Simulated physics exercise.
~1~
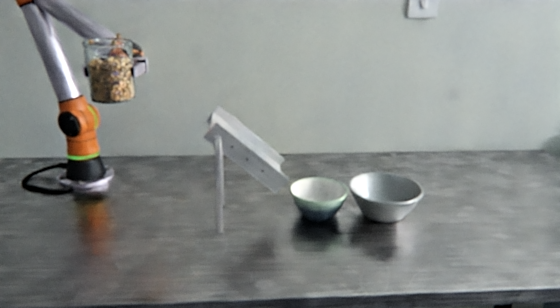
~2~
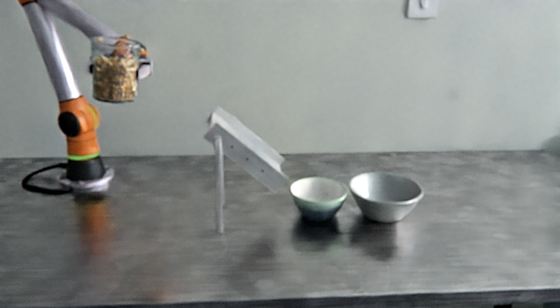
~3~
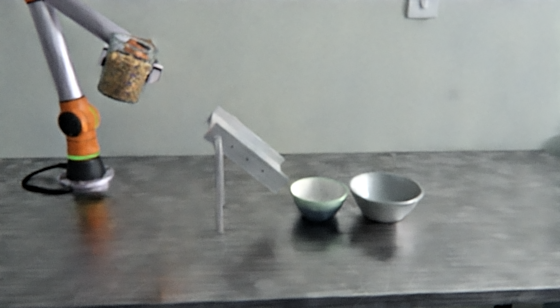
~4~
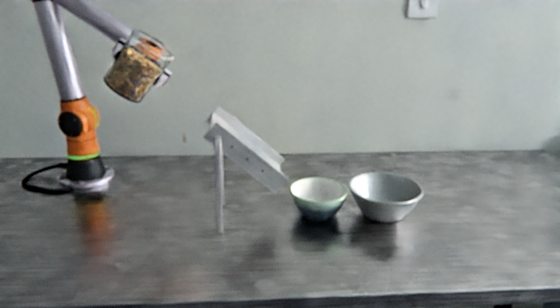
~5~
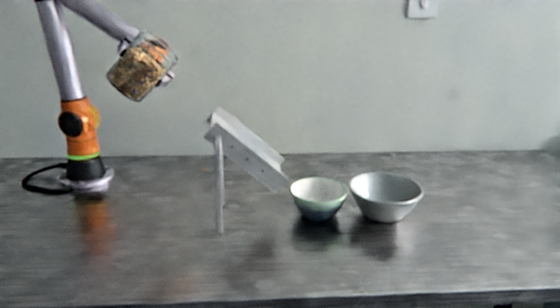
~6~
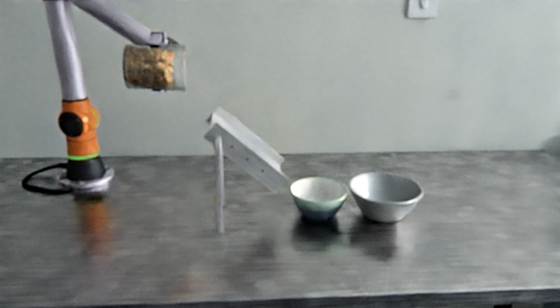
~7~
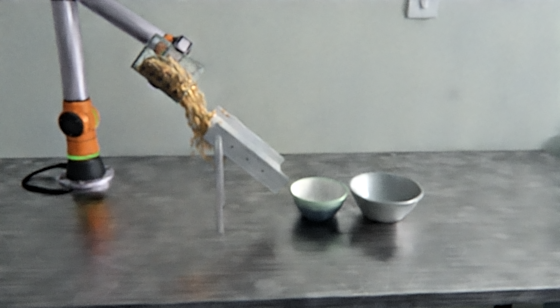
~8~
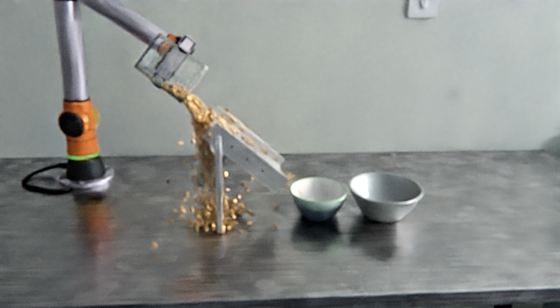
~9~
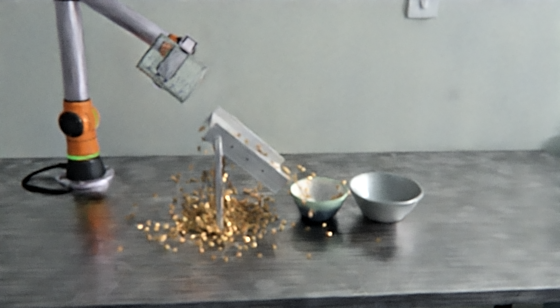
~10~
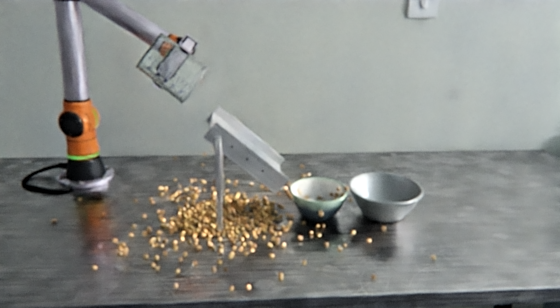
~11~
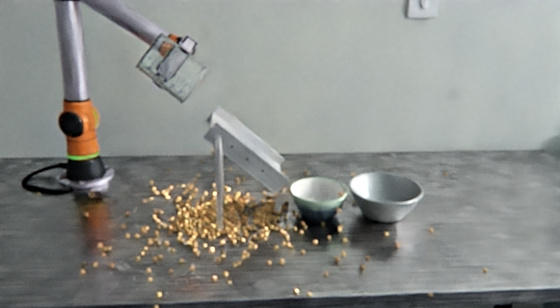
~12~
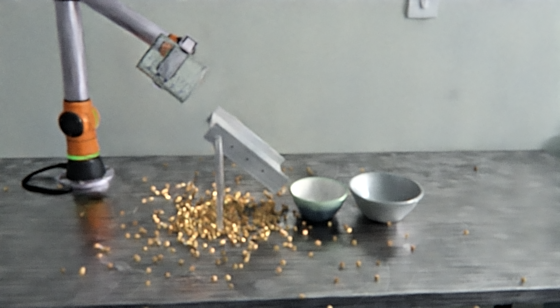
A robot arm tips a beaker of chickpeas over a chute, scattering most across the table.
